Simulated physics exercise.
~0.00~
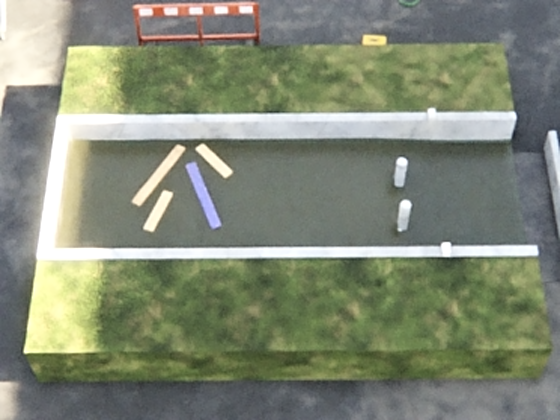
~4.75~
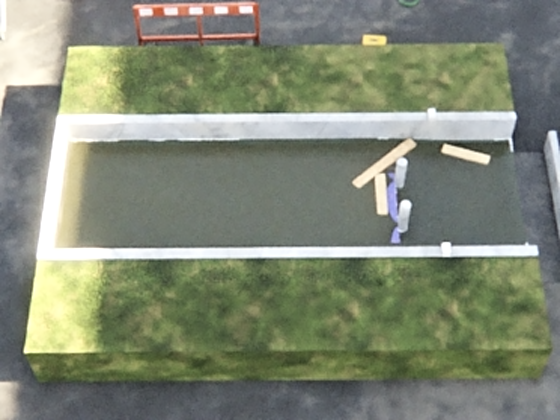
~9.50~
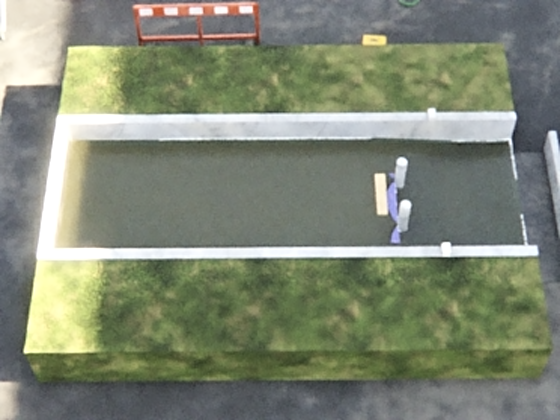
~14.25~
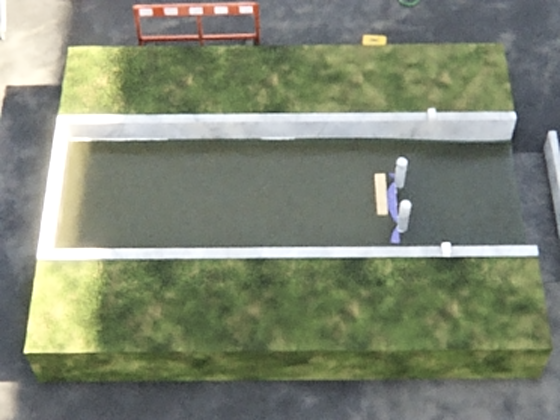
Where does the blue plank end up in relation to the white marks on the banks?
The blue plank stops short of the white marks, held back at the two pale posts in the water.
